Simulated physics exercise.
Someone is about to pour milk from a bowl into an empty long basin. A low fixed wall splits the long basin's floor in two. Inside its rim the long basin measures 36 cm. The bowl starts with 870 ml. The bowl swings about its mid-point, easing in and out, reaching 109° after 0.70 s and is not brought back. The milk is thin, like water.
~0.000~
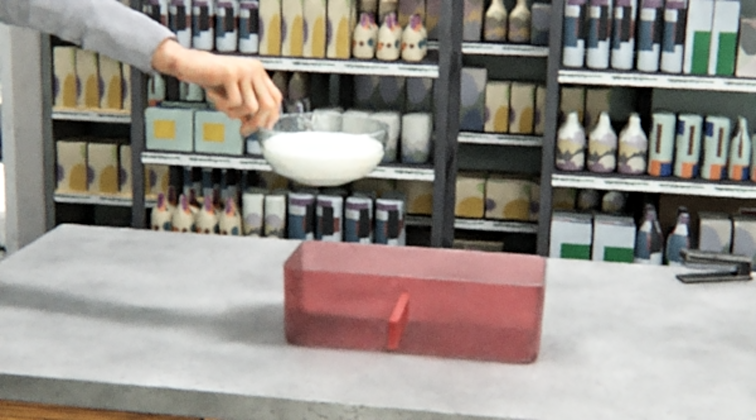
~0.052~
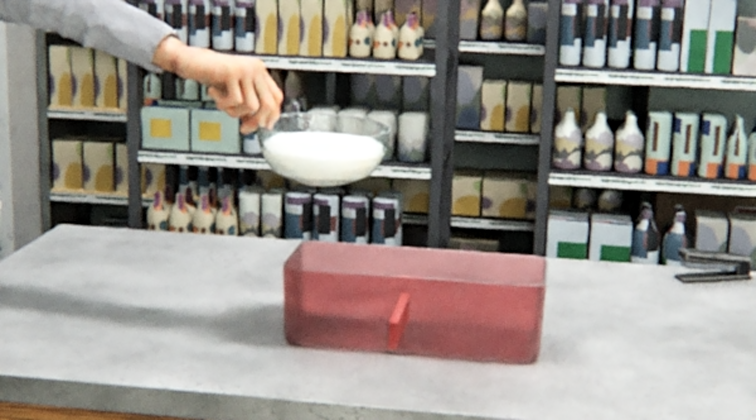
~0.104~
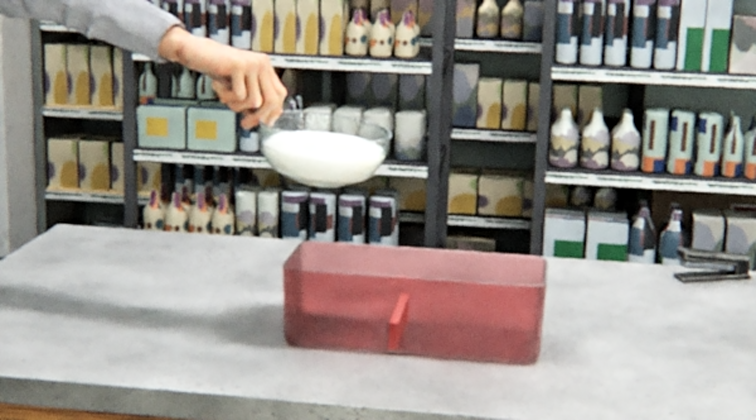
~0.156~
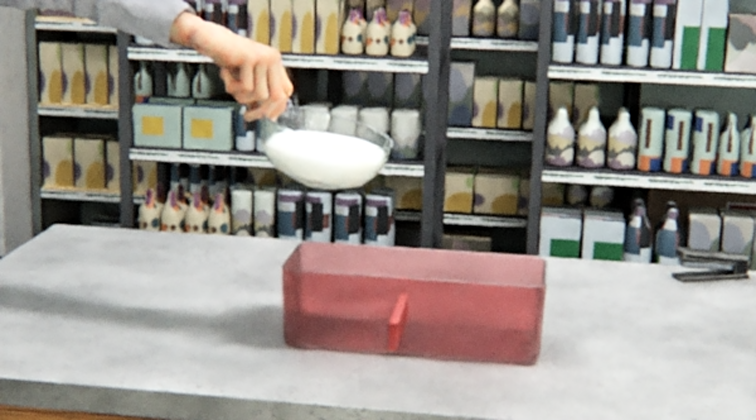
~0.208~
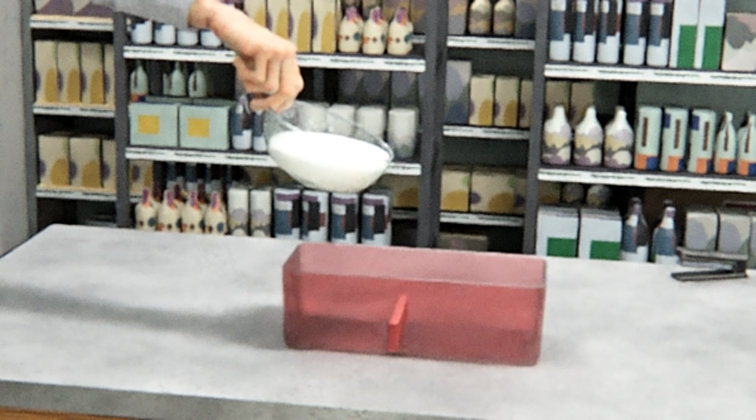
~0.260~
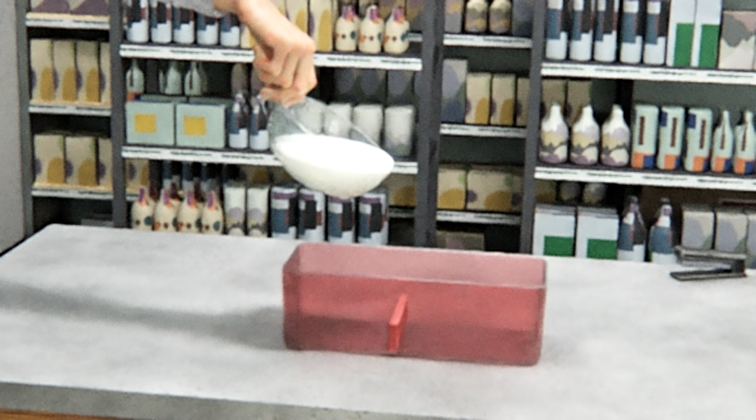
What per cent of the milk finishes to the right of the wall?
Roughly 63 per cent is past the wall.
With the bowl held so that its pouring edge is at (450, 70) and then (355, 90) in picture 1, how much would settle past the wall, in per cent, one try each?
First 80, then 35 per cent.
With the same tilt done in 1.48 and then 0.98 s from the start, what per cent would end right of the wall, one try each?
In turn about 75 and 65 per cent.
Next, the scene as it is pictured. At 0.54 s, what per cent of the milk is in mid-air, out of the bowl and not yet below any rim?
Near 38 in a hundred.
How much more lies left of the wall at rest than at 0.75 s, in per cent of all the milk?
Some 2 per cent.
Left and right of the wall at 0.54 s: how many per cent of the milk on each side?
Left about 3, right about 48.
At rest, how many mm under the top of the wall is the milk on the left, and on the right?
Left about 26 mm, right about 22 mm.
Then, 0.54 s in, the tilt is 96° and 10 per cent is still to pour, 3 is left of the wall and 49 right of it.
Then, 0.75 s in, the tilt is 109° and 0 per cent is still to pour, 32 is left of the wall and 59 right of it.
Then, 0.96 s in, the tilt is 109° and 0 per cent is still to pour, 34 is left of the wall and 63 right of it.
Then, 1.20 s in, the tilt is 109° and 0 per cent is still to pour, 34 is left of the wall and 63 right of it.
Finally, 34 per cent lies left of the wall, 63 right of it and 2 outside.
